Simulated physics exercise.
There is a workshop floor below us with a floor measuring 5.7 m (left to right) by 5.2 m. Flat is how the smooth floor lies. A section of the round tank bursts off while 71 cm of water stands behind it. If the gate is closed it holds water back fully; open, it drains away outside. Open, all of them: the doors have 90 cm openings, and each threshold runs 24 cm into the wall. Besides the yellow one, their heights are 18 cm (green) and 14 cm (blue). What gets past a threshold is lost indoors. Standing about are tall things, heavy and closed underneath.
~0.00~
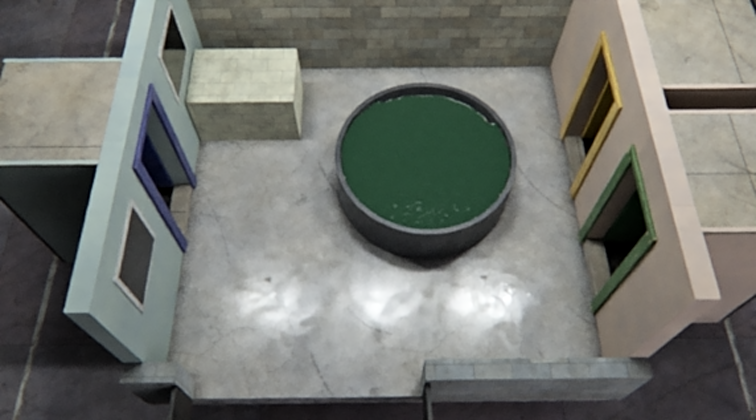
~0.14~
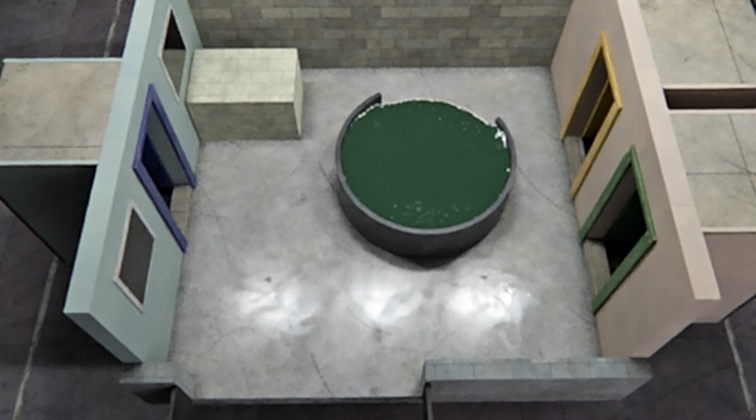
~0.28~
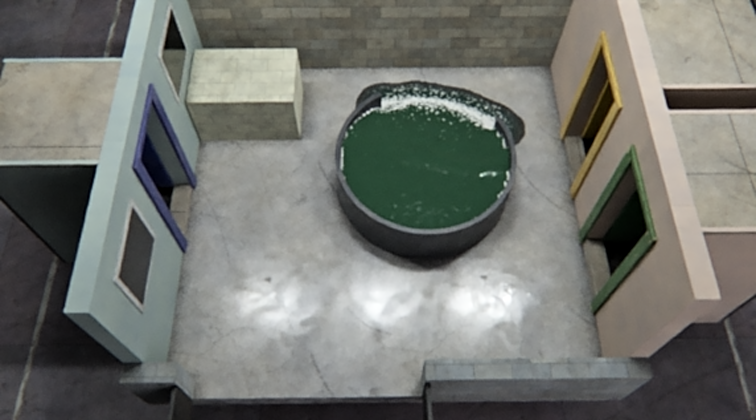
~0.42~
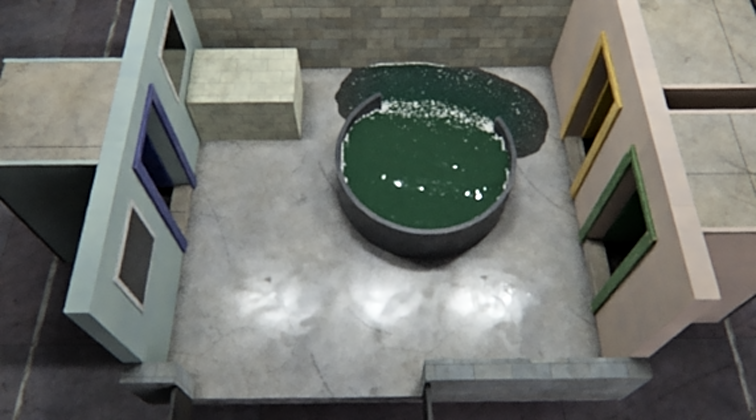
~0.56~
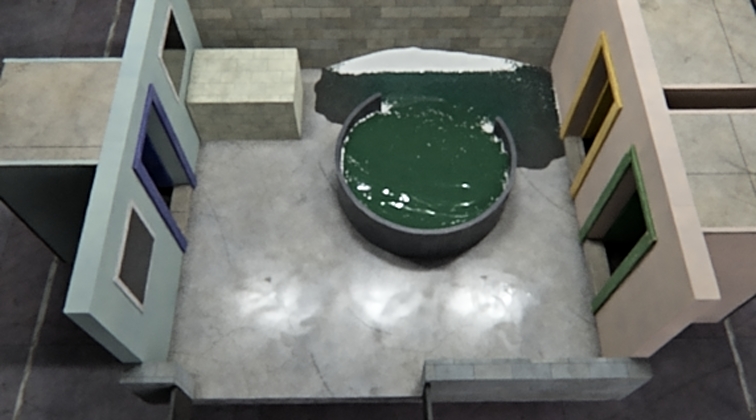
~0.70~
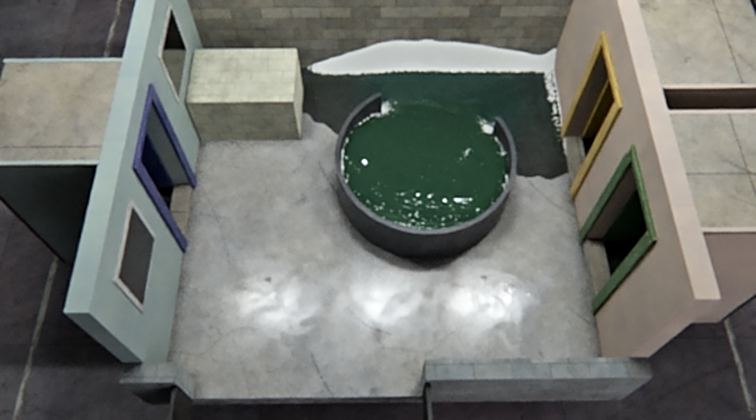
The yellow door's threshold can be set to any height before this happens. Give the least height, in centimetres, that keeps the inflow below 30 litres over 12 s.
About 13 cm.
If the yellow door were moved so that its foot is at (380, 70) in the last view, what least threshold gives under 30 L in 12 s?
Minimum: Close to 33 cm.
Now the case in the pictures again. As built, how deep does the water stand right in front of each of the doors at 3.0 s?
Door by door in cm - green 7, blue 2, yellow 18.
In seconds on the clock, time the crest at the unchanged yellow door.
Peak time: Around 2.8 s.
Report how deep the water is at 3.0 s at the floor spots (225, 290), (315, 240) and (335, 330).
The three readings, in order, are 0, 4 and 0 cm.
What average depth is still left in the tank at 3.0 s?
Averaged depth comes out at about 21 cm.
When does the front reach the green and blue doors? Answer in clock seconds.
Times: Green = 2.4 s, blue = 2.6 s.
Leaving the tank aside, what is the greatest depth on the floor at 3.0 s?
It gets to close to 44 centimetres there.
After 1.4 s water covers 20 % of the floor, deepest (60 cm) near (546, 73); 5 cm at the yellow door, 0 litres in over its 12 cm threshold.
After 3.0 s water covers 65 % of the floor, deepest (44 cm) near (220, 84); 18 cm at the yellow door, 10 litres in over its 12 cm threshold.
After 12.0 s water covers 100 % of the floor, deepest (13 cm) near (306, 101); 8 cm at the yellow door, 38 litres in over its 12 cm threshold.
At the yellow door as built, the water arrived by 0.7 s and peaked near 18 cm at 2.8 s.
Run again over the same 12 s with other heights there, 56 litres in over 10.5 cm, 19 litres over 14.5 cm. The limit of 30 litres is kept from about 13 cm up.
